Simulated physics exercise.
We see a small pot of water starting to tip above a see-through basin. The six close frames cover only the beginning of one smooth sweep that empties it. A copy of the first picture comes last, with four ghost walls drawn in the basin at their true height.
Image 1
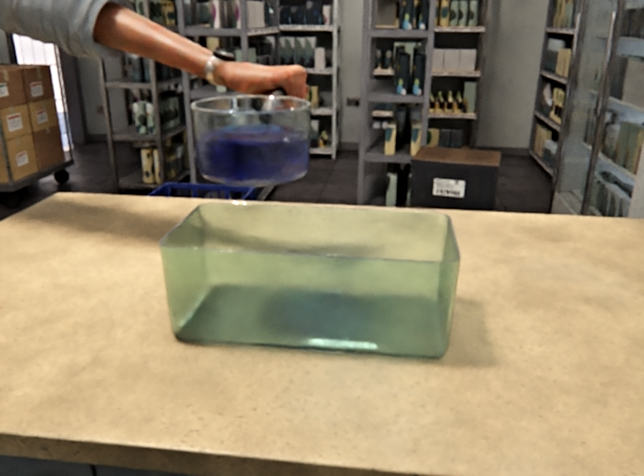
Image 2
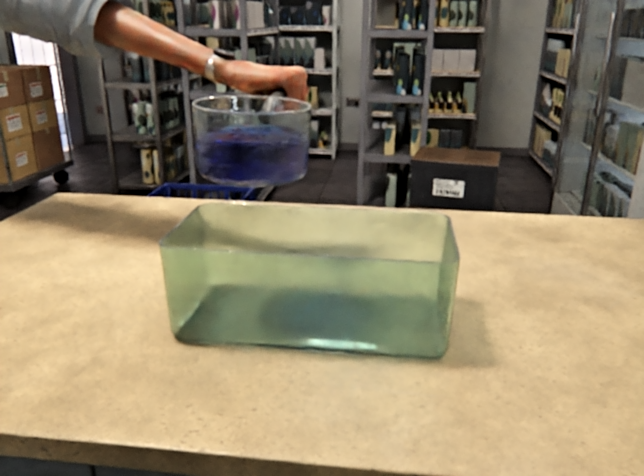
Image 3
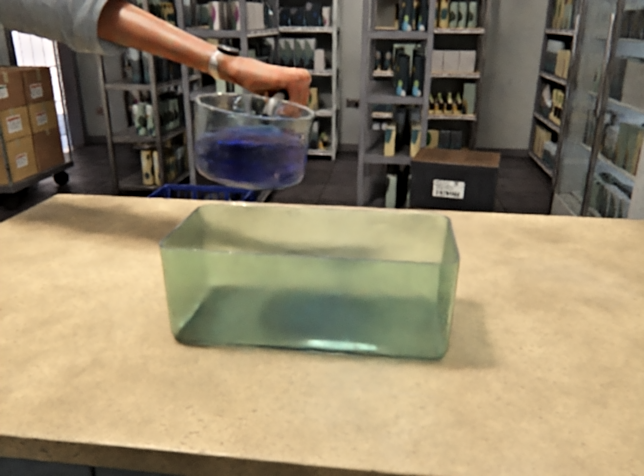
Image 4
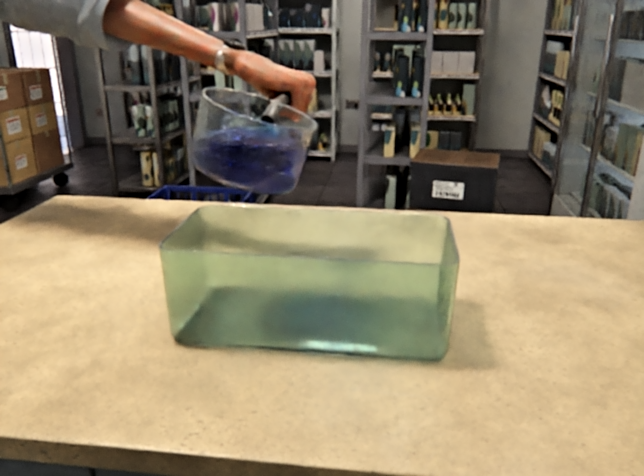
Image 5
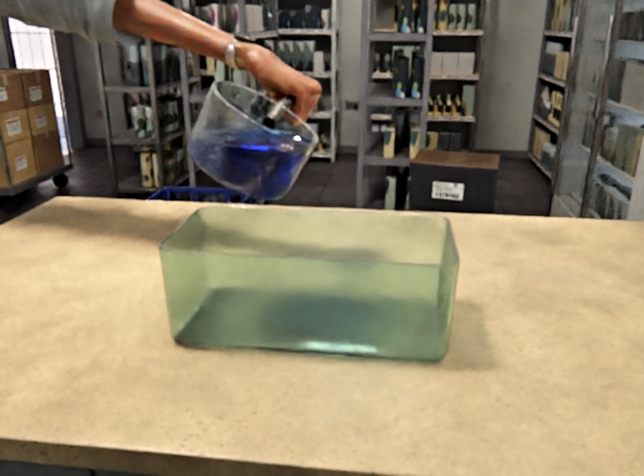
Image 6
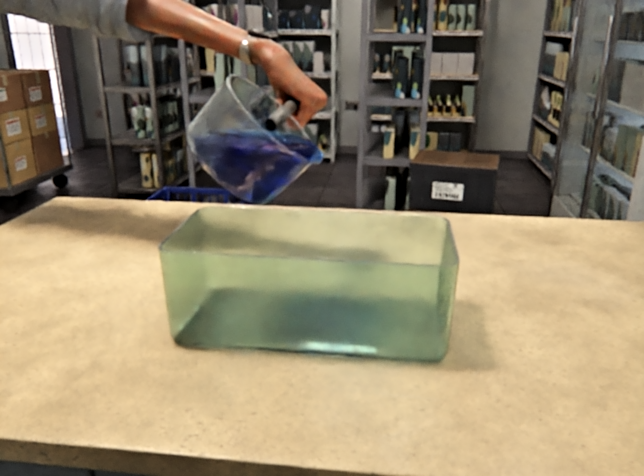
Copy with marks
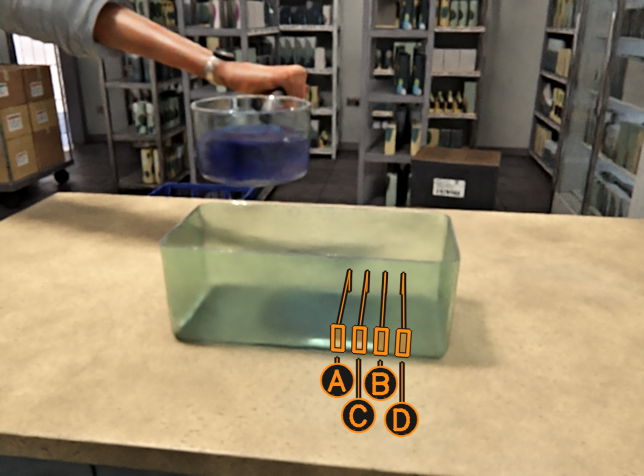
A hand tips a clear pot of blue water rightward above a see-through basin until water reaches over the lip.
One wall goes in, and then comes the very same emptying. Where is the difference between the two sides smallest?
Best: A.
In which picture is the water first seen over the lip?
In picture 6.
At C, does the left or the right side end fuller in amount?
More ends on the left.
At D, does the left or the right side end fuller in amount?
More ends on the left.
On the marked copy, A at (337, 358); B at (380, 361); C at (358, 359); D at (401, 363).
With A, about 46 % ends left of the wall and 53 % right of it.
With B, about 92 % ends left of the wall and 7 % right of it.
With C, about 76 % ends left of the wall and 22 % right of it.
With D, about 89 % ends left of the wall and 10 % right of it.
